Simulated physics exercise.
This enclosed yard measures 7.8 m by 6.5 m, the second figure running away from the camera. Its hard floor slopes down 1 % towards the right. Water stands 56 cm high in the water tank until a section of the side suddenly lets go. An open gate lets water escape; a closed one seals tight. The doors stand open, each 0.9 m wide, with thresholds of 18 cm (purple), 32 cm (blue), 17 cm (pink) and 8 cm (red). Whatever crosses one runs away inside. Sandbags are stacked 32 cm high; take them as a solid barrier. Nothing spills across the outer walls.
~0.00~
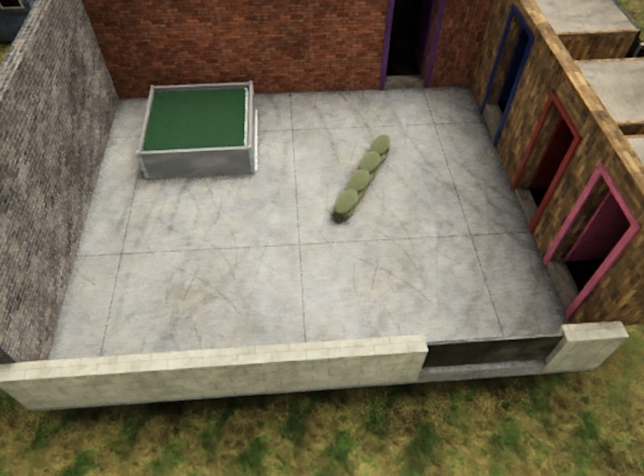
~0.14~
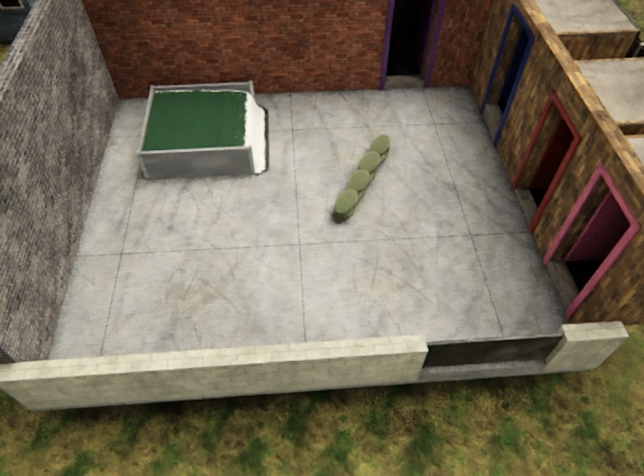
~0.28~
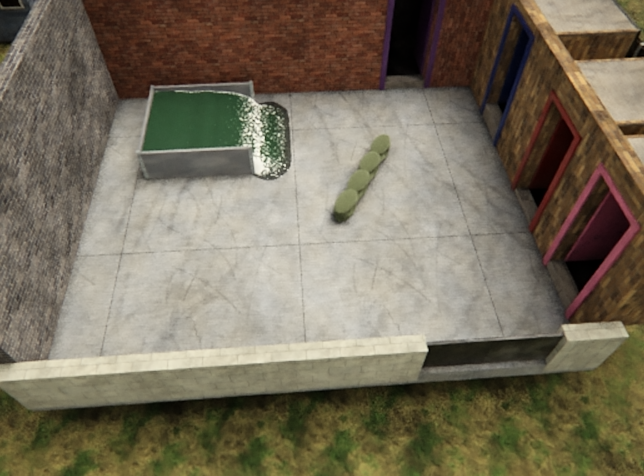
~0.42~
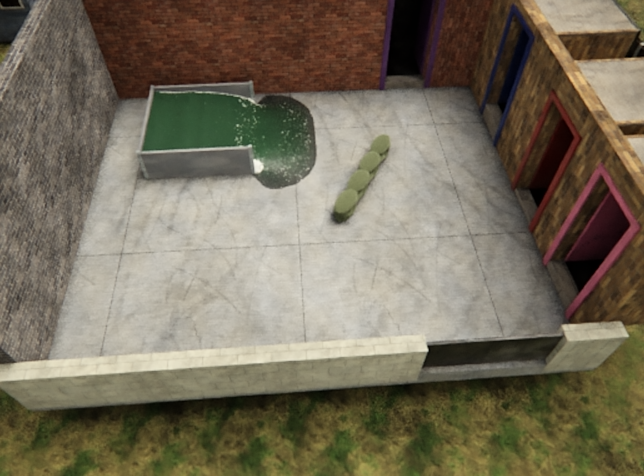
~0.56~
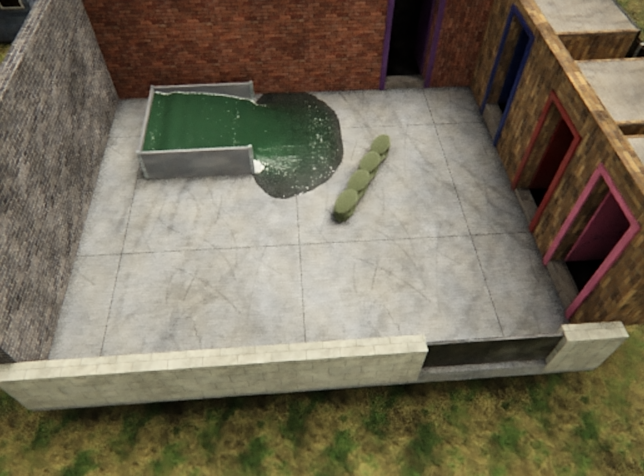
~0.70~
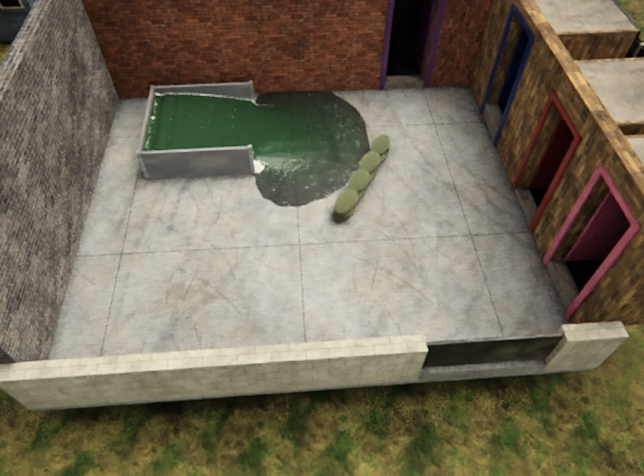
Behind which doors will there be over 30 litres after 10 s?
The water let in: At the purple door it keeps below the limit; at the blue door it keeps below the limit; at the pink door it does not reach the limit; at the red door it keeps below the limit.
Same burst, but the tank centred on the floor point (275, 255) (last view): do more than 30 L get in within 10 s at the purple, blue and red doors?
Then: Purple below, blue not over, red above.
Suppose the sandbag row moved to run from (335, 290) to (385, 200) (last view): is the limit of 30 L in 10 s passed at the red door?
Then: Red over.
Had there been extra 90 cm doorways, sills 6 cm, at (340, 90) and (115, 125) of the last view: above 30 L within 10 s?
In turn: Past it, below.
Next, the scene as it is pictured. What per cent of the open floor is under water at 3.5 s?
Some 40 per cent of it.
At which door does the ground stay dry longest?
The pink one.
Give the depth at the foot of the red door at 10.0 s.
Some 5.5 cm.
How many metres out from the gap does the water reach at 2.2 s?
Roughly 5.0 m.
After 1.4 s water covers 25 % of the floor and is deepest (32 cm) near (360, 157); purple door 4 cm at the sill, 0 L in, blue door not reached, pink door not reached, red door not reached.
After 2.2 s water covers 30 % of the floor and is deepest (44 cm) near (466, 86); purple door 11 cm at the sill, 0 L in, blue door 17 cm at the sill, 0 L in, pink door not reached, red door not reached.
After 3.5 s water covers 40 % of the floor and is deepest (34 cm) near (466, 86); purple door 19 cm at the sill, 1 L in, blue door 22 cm at the sill, 0 L in, pink door not reached, red door 4 cm at the sill, 0 L in.
After 6.0 s water covers 75 % of the floor and is deepest (18 cm) near (563, 348); purple door 12 cm at the sill, 5 L in, blue door 13 cm at the sill, 0 L in, pink door 5 cm at the sill, 0 L in, red door 6 cm at the sill, 0 L in.
After 10.0 s water covers 80 % of the floor and is deepest (11 cm) near (563, 348); purple door 6 cm at the sill, 5 L in, blue door 7 cm at the sill, 0 L in, pink door 11 cm at the sill, 0 L in, red door 5 cm at the sill, 0 L in.
